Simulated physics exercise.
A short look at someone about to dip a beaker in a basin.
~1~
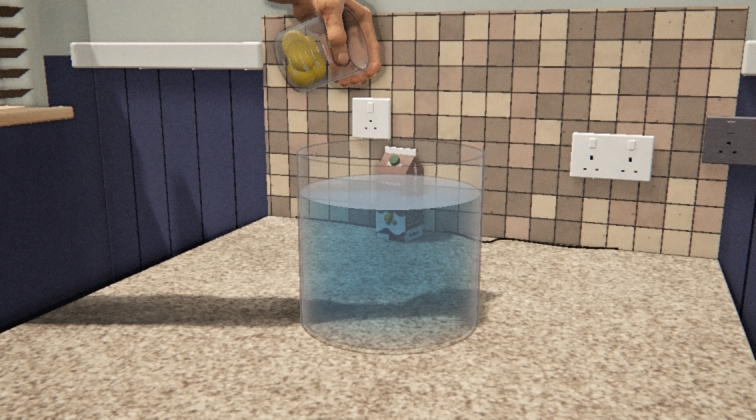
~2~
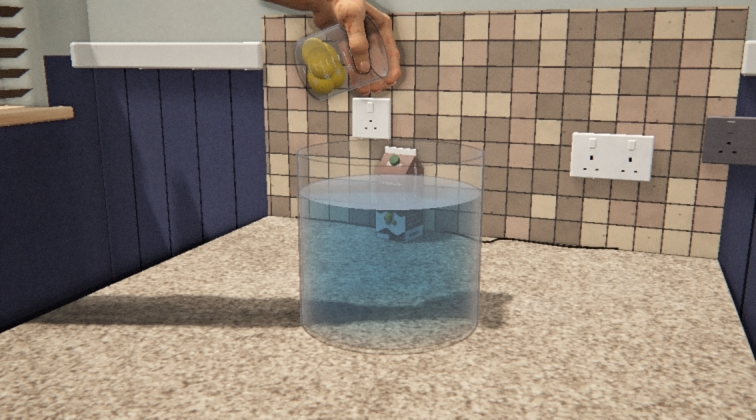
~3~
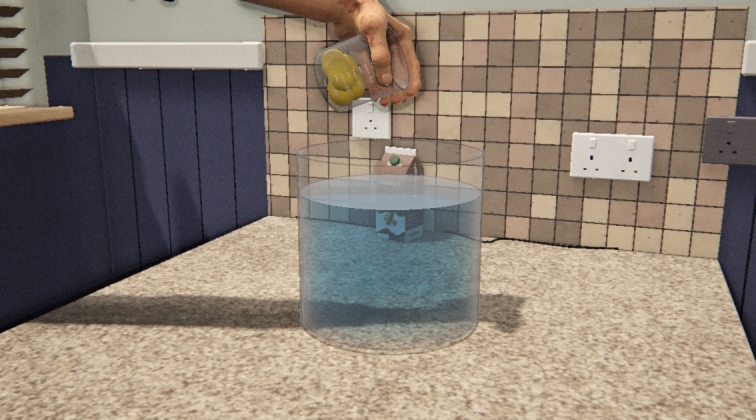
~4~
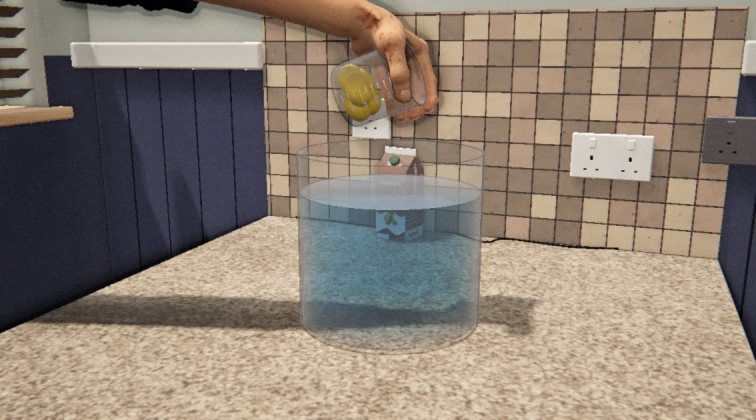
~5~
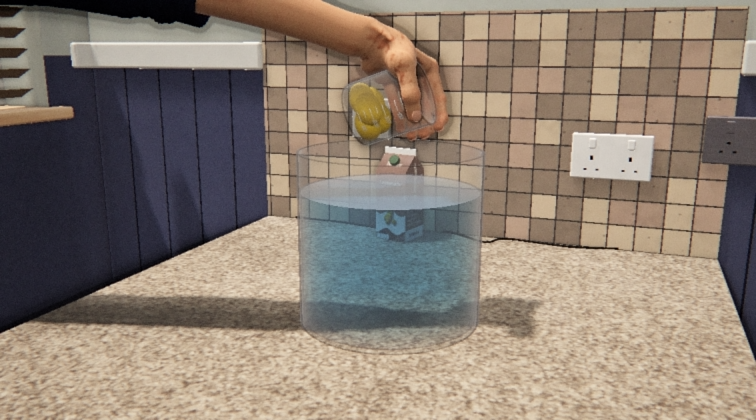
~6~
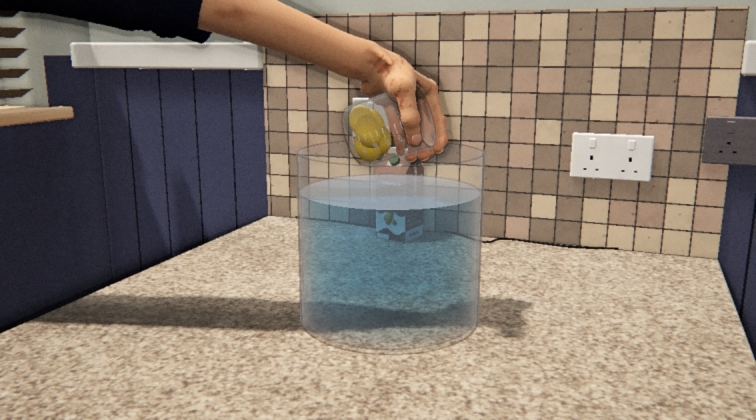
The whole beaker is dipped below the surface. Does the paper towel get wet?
It is flooded.
Next, the beaker enters the water.
After that, water pours in as the air escapes.
Finally, the beaker is under, flooded, and the paper towel is wet.
